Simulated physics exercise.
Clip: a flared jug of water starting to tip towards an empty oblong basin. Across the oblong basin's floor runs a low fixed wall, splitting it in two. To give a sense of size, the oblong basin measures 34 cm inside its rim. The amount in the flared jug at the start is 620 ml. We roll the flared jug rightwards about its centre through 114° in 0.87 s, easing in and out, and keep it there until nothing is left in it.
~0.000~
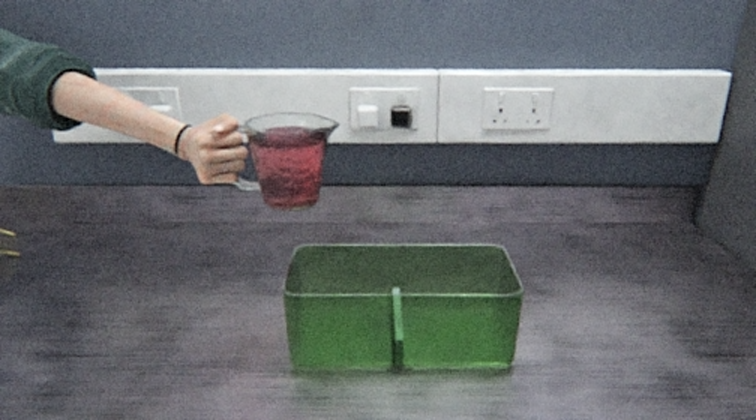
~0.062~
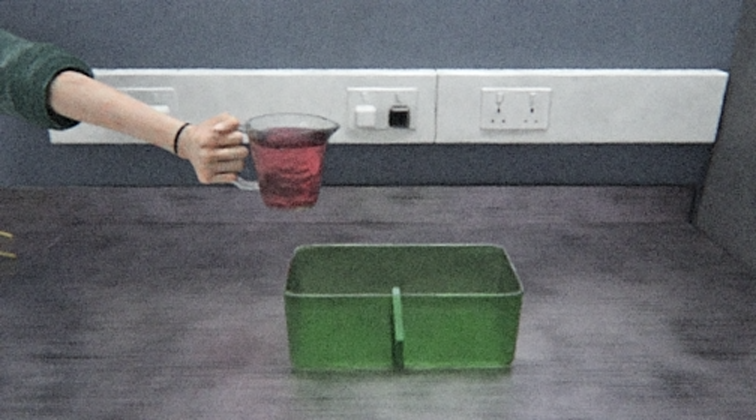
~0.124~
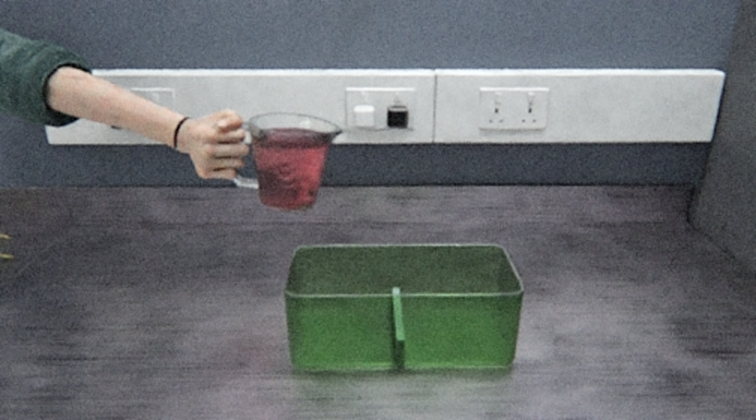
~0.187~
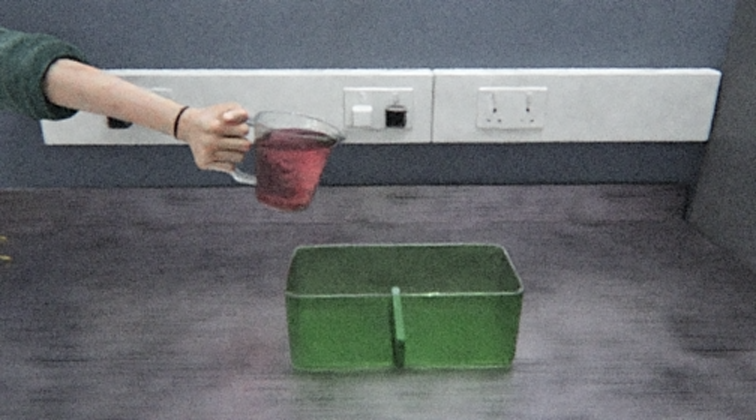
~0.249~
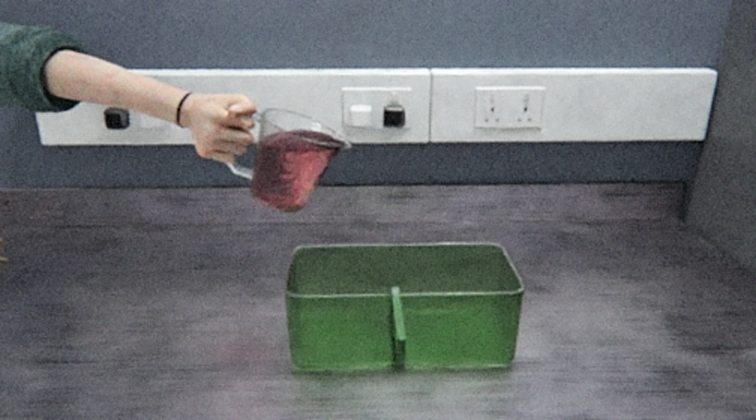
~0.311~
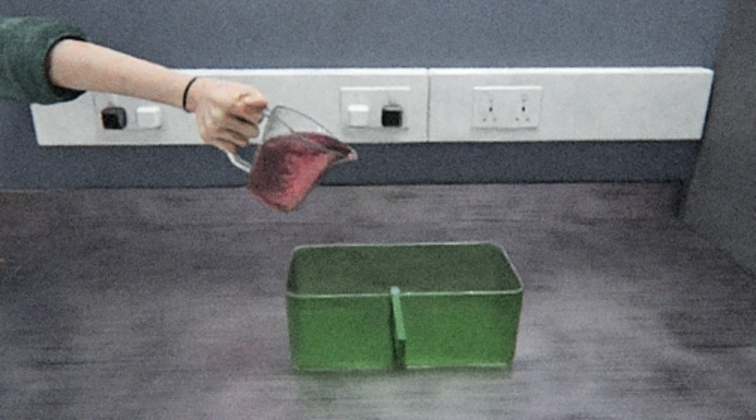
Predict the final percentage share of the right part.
Right part: About 27 %.
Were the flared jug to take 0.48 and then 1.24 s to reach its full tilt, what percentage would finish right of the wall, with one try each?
Result: 20 per cent, then 35 per cent.
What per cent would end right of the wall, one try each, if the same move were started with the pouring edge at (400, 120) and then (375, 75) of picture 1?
Try 1: 95 %; try 2: 85 %.
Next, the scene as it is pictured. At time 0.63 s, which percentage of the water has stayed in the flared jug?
Near 44 in a hundred.
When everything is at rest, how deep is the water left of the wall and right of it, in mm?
On the left it stands about 18 mm, on the right about 6 mm.
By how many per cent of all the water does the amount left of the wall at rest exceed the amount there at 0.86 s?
Around 7 in a hundred.
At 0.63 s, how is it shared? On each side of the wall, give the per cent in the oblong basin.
10 per cent left and 16 right, roughly.
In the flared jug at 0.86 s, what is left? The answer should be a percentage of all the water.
3 %.
After 0.63 s the tilt is 94° and 45 per cent is still to pour, 9 is left of the wall and 16 right of it.
After 0.86 s the tilt is 114° and 3 per cent is still to pour, 63 is left of the wall and 25 right of it.
After 1.11 s the tilt is 114° and 0 per cent is still to pour, 70 is left of the wall and 26 right of it.
After 1.37 s the tilt is 114° and 0 per cent is still to pour, 70 is left of the wall and 27 right of it.
In the end 70 per cent lies left of the wall, 27 right of it and 3 outside.
